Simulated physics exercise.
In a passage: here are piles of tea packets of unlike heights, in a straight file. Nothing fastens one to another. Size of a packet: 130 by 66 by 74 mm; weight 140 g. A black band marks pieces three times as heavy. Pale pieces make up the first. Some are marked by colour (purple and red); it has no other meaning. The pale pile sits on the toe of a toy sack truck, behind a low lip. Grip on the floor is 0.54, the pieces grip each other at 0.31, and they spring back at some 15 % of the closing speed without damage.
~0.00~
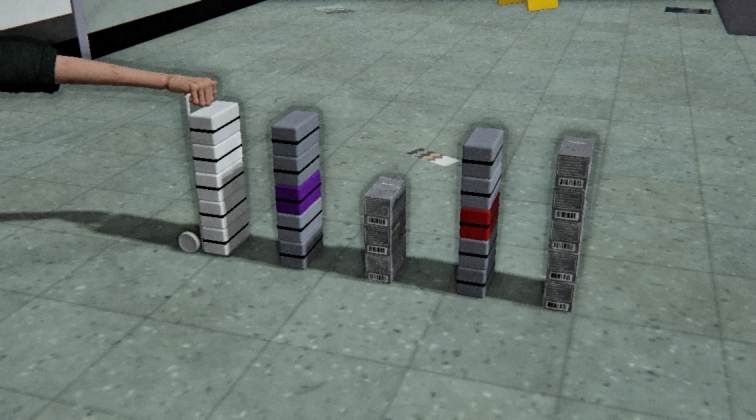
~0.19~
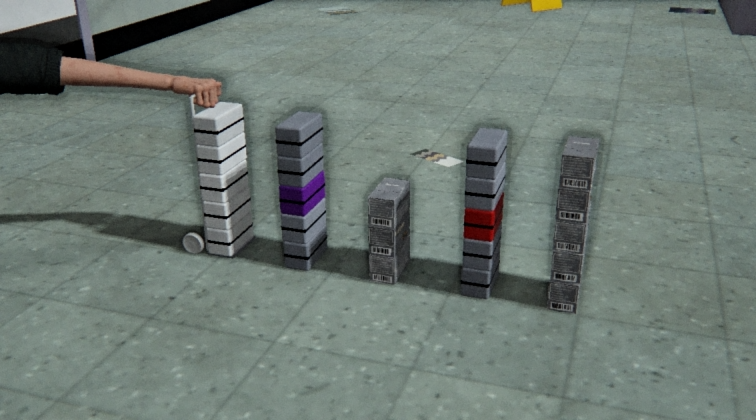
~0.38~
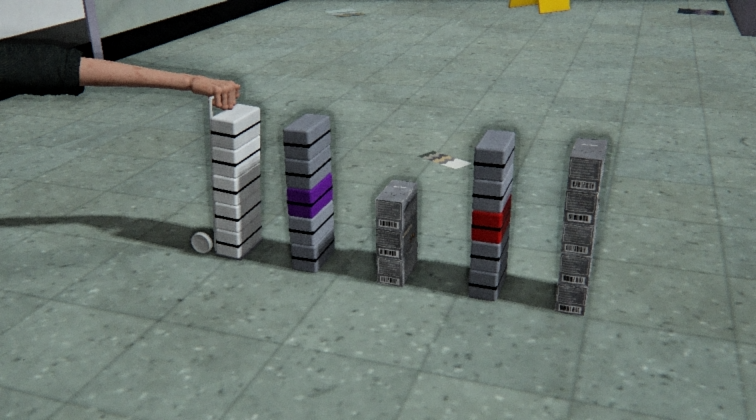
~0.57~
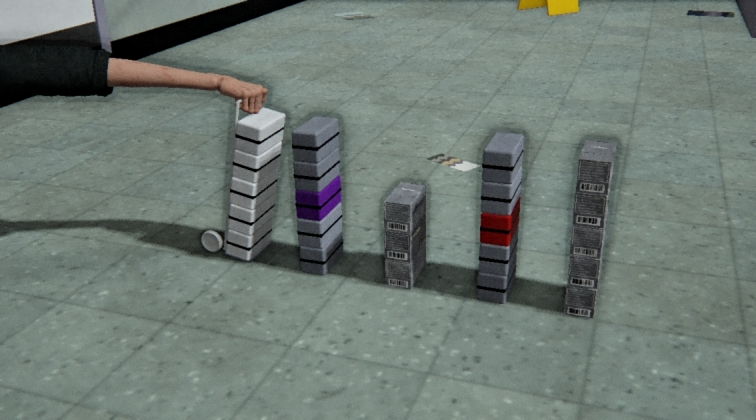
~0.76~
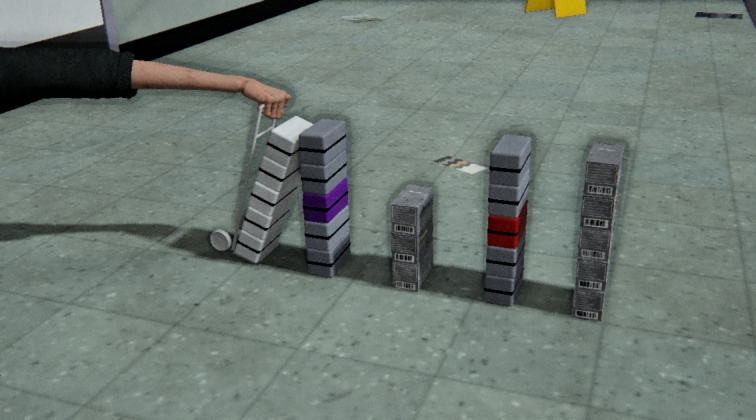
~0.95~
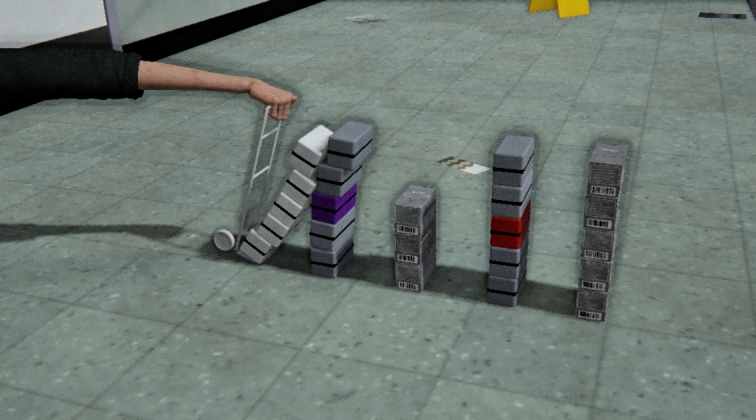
Hand tilting a small hand truck rightward, its white stack leaning onto the purple-banded grey stack, which begins leaning right too.
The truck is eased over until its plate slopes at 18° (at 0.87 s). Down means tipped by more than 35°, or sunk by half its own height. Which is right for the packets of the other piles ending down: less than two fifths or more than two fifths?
It comes to over two fifths.
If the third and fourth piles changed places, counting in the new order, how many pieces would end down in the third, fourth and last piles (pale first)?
Then third 4, fourth 3, last 5.
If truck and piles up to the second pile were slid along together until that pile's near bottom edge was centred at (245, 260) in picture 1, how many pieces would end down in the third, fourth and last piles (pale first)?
In that case third 2, fourth 0, last 0.
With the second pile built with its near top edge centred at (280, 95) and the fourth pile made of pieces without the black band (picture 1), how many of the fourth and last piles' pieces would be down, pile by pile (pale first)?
In that case fourth 5, last 4.
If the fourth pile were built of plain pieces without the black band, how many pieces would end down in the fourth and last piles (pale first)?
Then fourth 4, last 4.
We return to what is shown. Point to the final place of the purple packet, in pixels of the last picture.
Around (411, 266).
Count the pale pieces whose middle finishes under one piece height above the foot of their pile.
2 pale pieces.
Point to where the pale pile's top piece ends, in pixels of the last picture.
Around (388, 242).
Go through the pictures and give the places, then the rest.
In the first frame (pixels give the middle of a visible side; the camera pans a little), truck frame 0° forward; purple packet (287, 201); red packet (474, 225); none of the others has stirred.
The second frame shows truck frame 0° forward; red packet (478, 226).
The third frame shows truck frame 4° forward, top of the pale pile leaning 4°; purple packet (299, 204); none of the others has stirred.
The fourth frame shows truck frame (235, 134) 11° forward, top of the pale pile leaning 11°; purple packet (308, 206); none of the others has stirred.
The fifth frame shows truck frame (254, 138) 17° forward, top of the pale pile leaning 22°; red packet (502, 233); none of the others has stirred.
The sixth frame shows truck frame (260, 139) 18° forward, top of the pale pile leaning 29°; purple packet (323, 209) 6° from how it stood; red packet (505, 234); steepest lean 6°, the packet at (340, 154); movement in 4 of them.
After 1.10 s, 5 of the pale pile down; none of the 18 other packets down, 4 disturbed; purple packet 29° from how it stood.
After 1.32 s, 5 of the pale pile down; 5 of the 18 other packets down; purple packet 36° from how it stood, 11 cm lower.
After 1.84 s, 5 of the pale pile down; 9 of the 18 other packets down; red packet 46° from how it stood, 7 cm lower; purple packet 15 cm lower.
After 2.20 s, 5 of the pale pile down; 14 of the 18 other packets down; red packet 50° from how it stood, 11 cm lower; purple packet 15 cm lower.
In the end (3.1 s), 5 of the pale pile down; 14 of the 18 other packets down; red packet 49° from how it stood, 11 cm lower; purple packet 15 cm lower. That is 78 per cent. From the last view, middles, red packet near (585, 275), purple packet near (411, 266).
